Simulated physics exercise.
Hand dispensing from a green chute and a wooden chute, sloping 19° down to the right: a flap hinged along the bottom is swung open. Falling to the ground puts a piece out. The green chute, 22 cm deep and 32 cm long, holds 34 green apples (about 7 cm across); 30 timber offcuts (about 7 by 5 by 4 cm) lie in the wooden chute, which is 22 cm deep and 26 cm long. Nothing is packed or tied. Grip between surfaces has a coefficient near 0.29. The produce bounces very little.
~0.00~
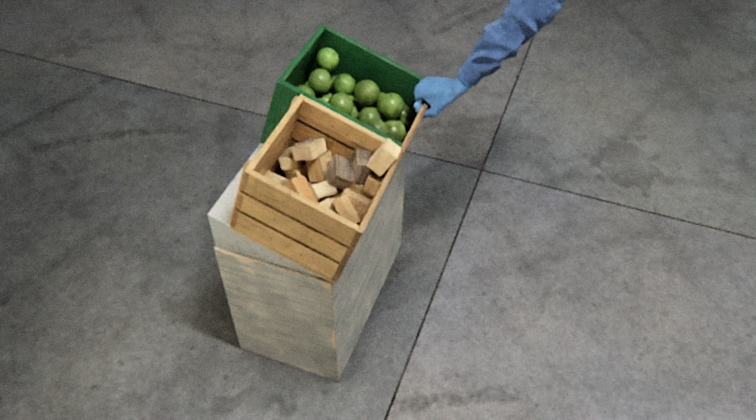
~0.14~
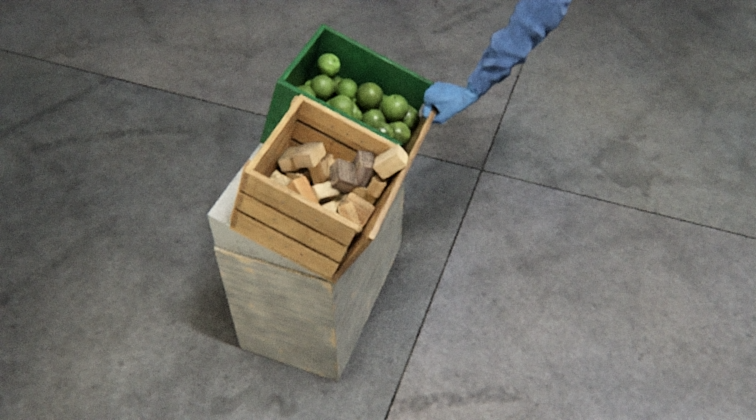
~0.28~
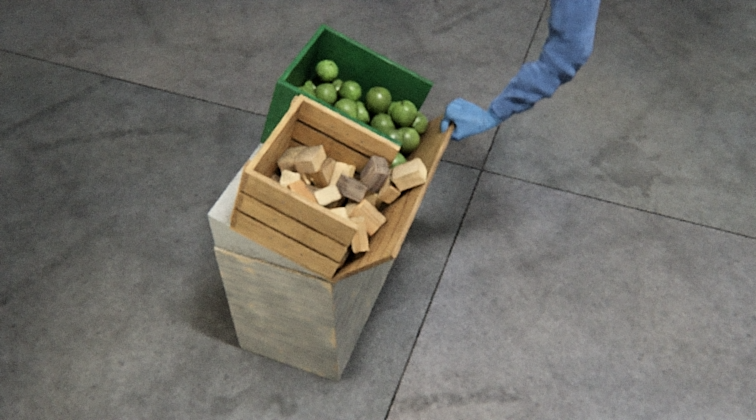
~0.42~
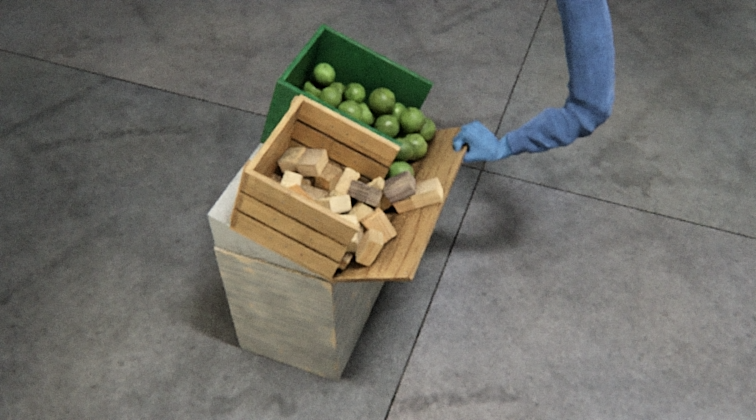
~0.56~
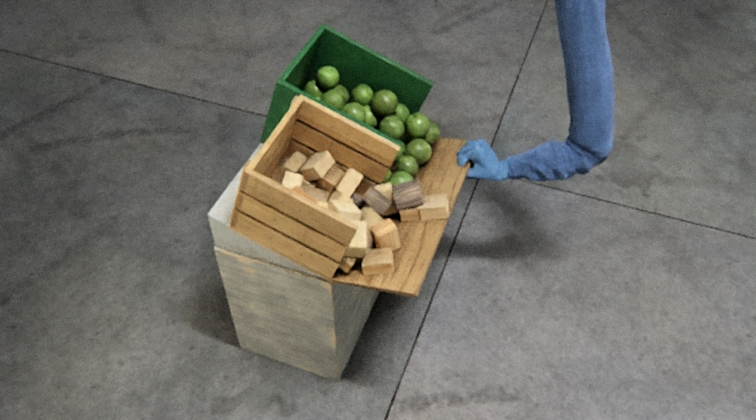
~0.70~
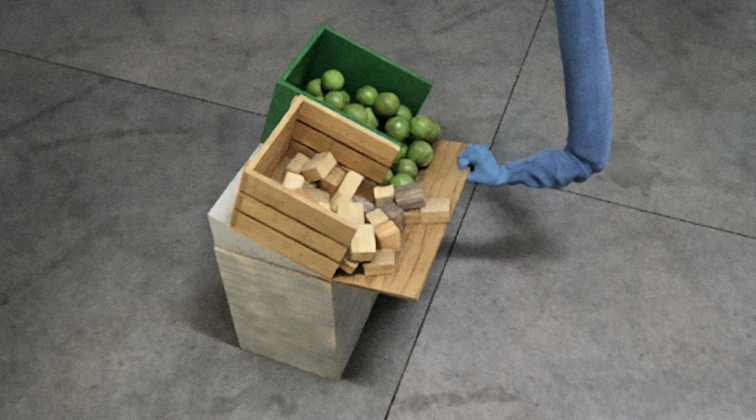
At first, a blue-gloved hand holds a wooden flap closed across the open ends of a green chute of green apples and a wooden chute of wood blocks. The hand swings the flap outward and down to the right, and apples and blocks slide and tumble onto it.
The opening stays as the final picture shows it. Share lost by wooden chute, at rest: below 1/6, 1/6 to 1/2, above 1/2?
Out goes a share below one sixth.
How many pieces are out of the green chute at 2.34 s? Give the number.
Green chute - close to 2.
After 1.11 s, green chute 33 in, 1 out and wooden chute 30 in, 0 out.
After 1.62 s, green chute 32 in, 2 out and wooden chute 29 in, 1 out.
After 2.34 s, green chute 32 in, 2 out and wooden chute 29 in, 1 out.
Final count (at 3.26 s), green chute 32 in, 2 out and wooden chute 29 in, 1 out. Asked share, 1 of 30, 3 per cent.
